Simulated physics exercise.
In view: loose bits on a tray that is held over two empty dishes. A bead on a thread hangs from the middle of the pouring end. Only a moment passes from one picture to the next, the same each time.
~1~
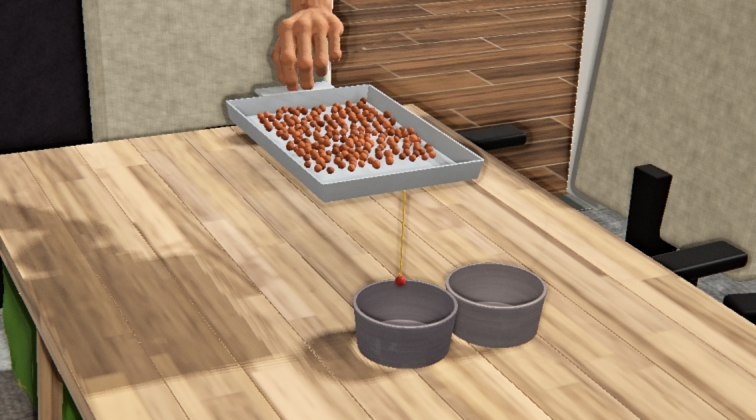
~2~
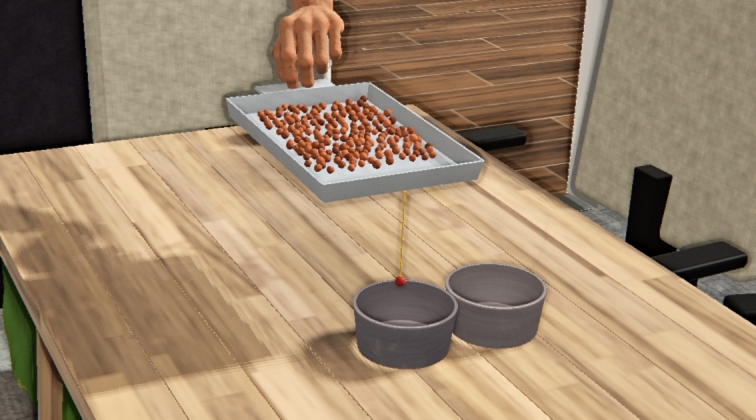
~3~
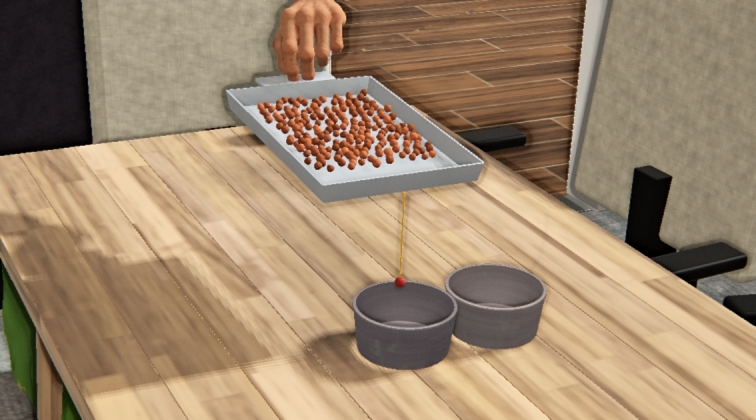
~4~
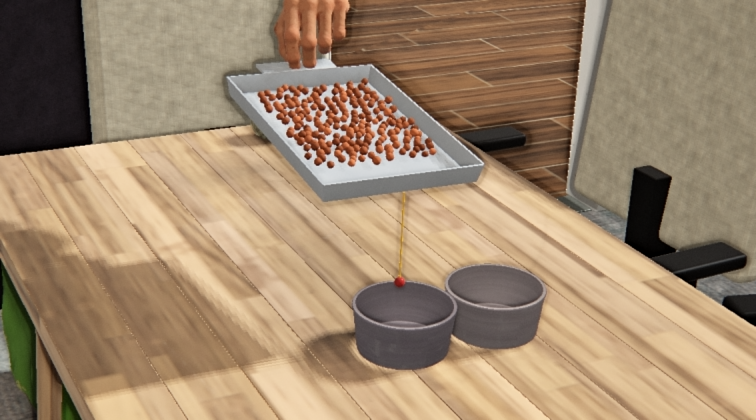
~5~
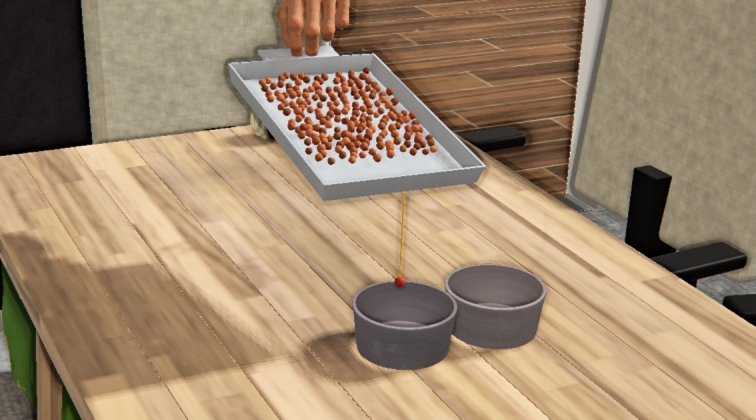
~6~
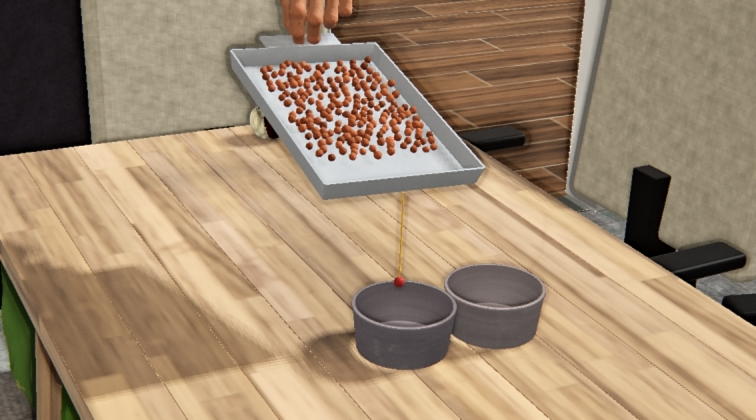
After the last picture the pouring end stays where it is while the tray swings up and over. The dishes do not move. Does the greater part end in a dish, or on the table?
Together they catch over half.
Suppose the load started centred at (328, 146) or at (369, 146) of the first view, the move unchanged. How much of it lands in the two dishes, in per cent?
In turn 60 and 60 in a hundred.
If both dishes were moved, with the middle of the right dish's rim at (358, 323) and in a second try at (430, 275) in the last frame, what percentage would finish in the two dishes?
Roughly 10 per cent, and 0 per cent.
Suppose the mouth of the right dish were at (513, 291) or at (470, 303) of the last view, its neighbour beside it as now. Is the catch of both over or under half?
First more than half, then above a half.
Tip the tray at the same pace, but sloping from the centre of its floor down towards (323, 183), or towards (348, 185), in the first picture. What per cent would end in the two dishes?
About 10 and 10 per cent.
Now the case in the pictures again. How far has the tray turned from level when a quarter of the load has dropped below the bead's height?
At about 105°.
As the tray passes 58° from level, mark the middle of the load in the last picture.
Around (428, 157).
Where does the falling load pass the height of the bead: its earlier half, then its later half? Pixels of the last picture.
Early half (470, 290), late half (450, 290).
Soon, tray tipped steeply; nearly all on the tray; a stray few in the left dish; a stray few outside both; a stray few in the air.
A while on, tray tipped right over; most on the tray; a stray few in the left dish; a small part in the right dish; a stray few outside both; a stray few in the air.
Towards the end, tray tipped past a quarter turn; about a quarter in the left dish; about a third in the right dish; about a third outside both.
Finally, tray tipped past a quarter turn; about a quarter in the left dish; about a third in the right dish; about a third outside both.
